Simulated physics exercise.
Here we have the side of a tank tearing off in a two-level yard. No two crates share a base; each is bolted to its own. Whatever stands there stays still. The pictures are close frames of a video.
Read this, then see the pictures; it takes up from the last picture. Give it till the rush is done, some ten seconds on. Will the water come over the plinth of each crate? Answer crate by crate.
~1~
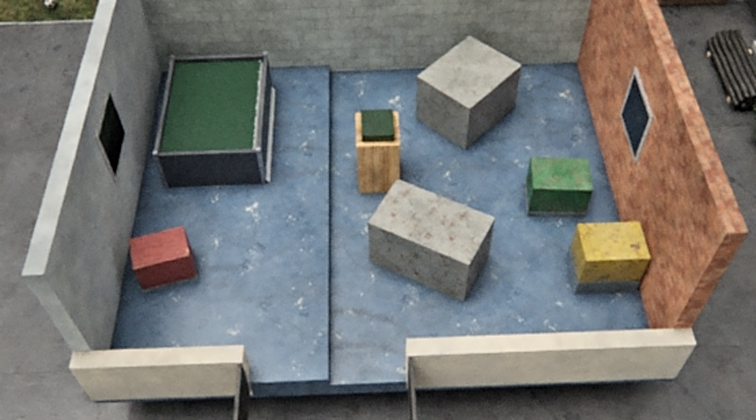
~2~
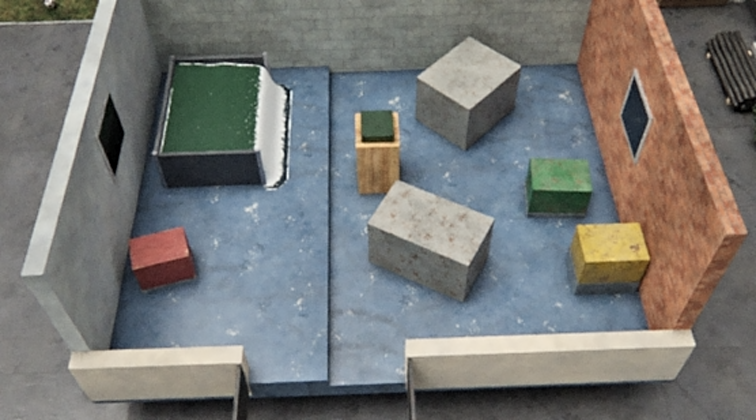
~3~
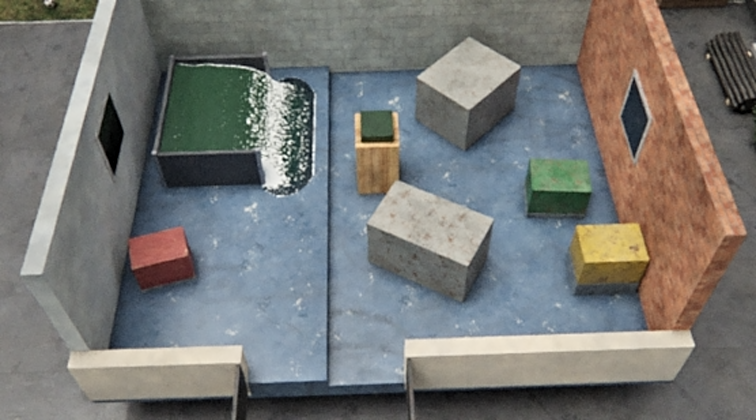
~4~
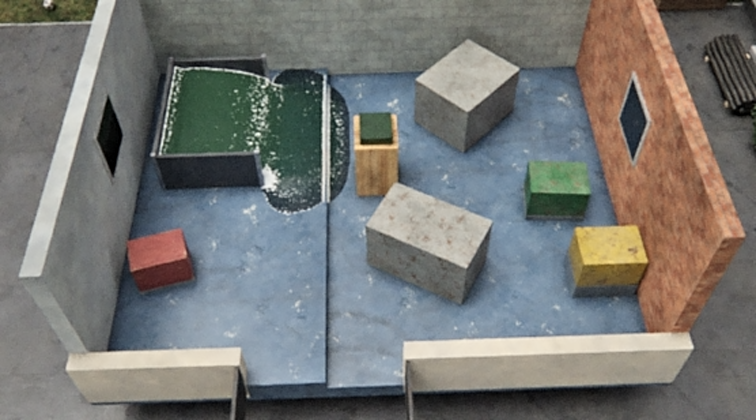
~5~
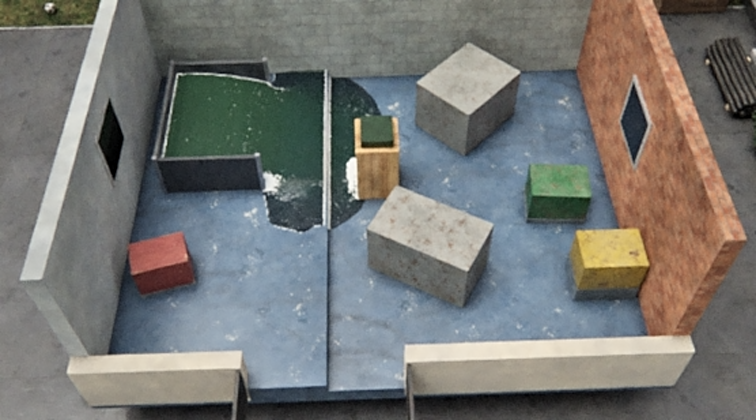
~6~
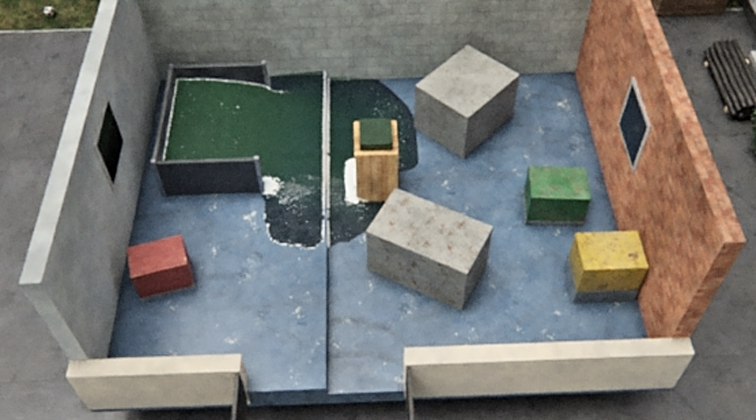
The red crate: No, it stays dry. The yellow crate: No, it stays dry. The green crate: Yes, water reaches it.
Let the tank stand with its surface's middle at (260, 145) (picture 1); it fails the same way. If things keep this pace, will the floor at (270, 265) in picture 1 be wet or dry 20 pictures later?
Answer for that point: Bone-dry.
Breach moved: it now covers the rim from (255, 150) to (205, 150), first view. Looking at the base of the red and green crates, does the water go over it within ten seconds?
As I see it, red crate gets reached, and green crate is not reached.
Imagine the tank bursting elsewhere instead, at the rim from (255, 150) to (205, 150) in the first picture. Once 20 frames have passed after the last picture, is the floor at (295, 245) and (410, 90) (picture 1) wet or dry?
In that order: Under water, no water.
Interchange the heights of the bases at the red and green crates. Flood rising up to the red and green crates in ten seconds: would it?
In short, red is left untouched; green is inundated.
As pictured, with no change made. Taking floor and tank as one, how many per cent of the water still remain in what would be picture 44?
I reckon around 90 in a hundred.
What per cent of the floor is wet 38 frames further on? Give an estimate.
It should be close to 70 %.
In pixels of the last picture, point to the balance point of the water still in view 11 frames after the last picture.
I'd say near (353, 156).
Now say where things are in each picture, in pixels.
In the first frame, still water in the open tank at (214, 105).
In the second frame, the front is at (269, 187), out from the gap at (264, 122).
In the third frame, the front is at (295, 189), out from the gap at (264, 125).
In the fourth frame, the front is at (312, 202), out from the gap at (263, 128).
In the fifth frame, water pours out at (264, 132) and has run to (348, 213).
In the sixth frame, the front is at (404, 111), out from the gap at (263, 135).
A moment on, water covers 30 % of the floor; the red crate not reached, the yellow crate not reached, the green crate not reached.
Next, water covers 45 % of the floor; the red crate not reached, the yellow crate water round its plinth, the green crate water round its plinth.
Then, water covers 60 % of the floor; the red crate not reached, the yellow crate water round its plinth, the green crate water round its plinth.
Later, water covers 70 % of the floor; the red crate not reached, the yellow crate water round its plinth, the green crate water round its plinth.
In the end, water covers 70 % of the floor; the red crate stayed above the water, the yellow crate stayed above the water, the green crate was topped.
